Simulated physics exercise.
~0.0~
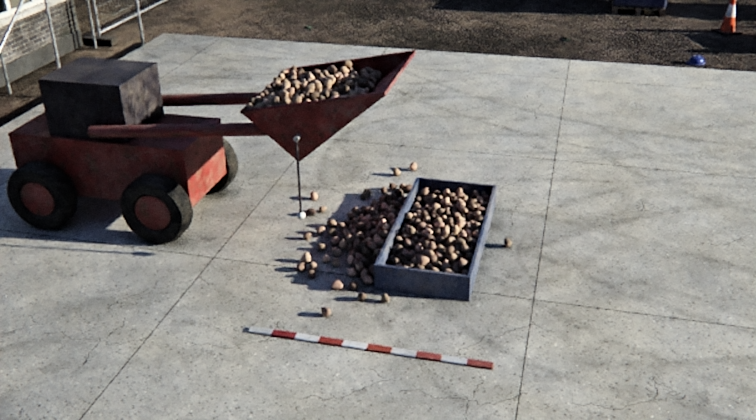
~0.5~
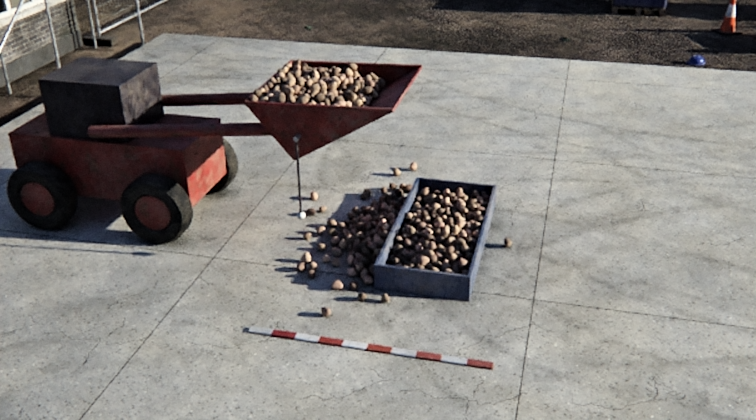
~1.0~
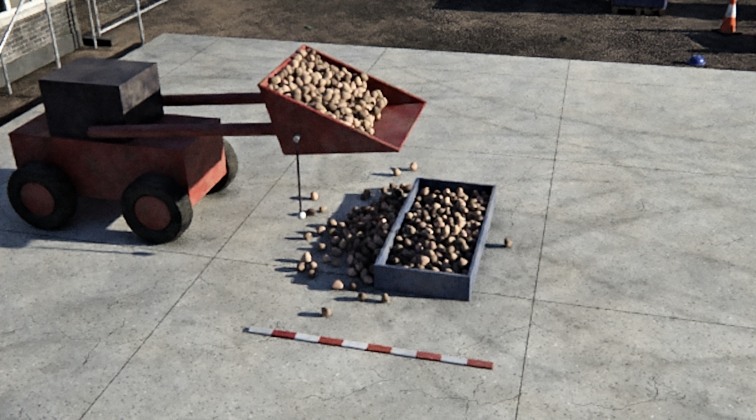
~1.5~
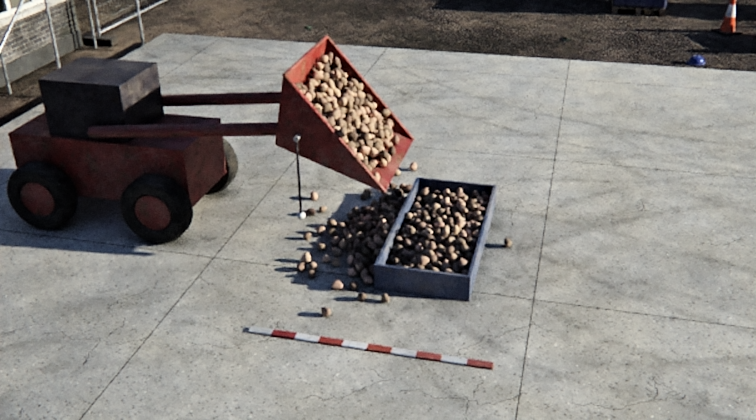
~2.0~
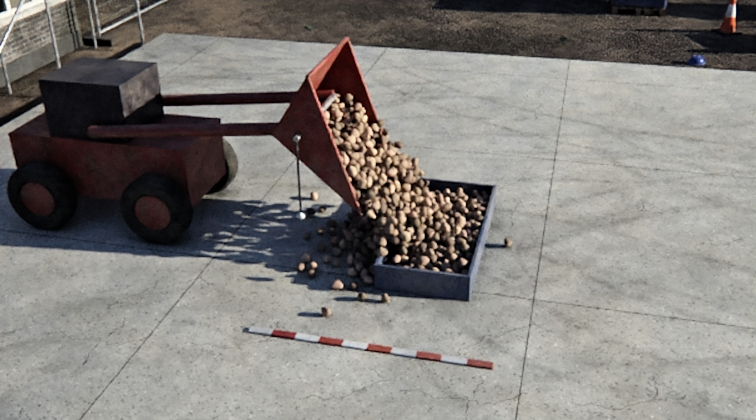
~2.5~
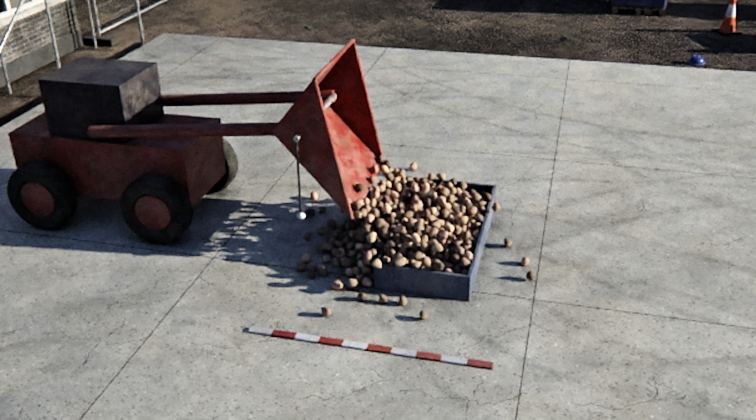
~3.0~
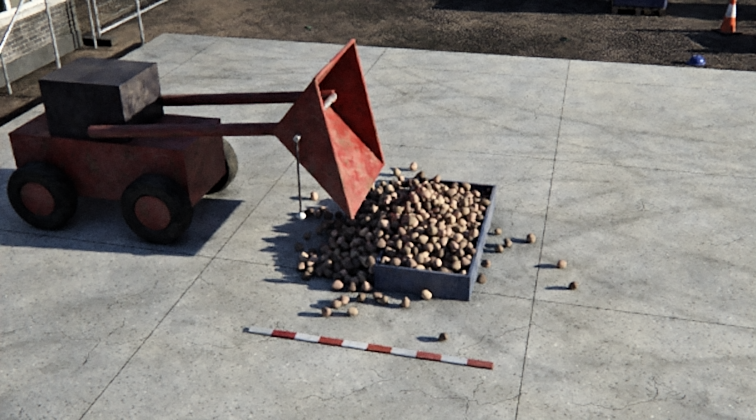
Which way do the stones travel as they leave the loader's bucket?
The stones move to the right as they slide down out of the bucket.
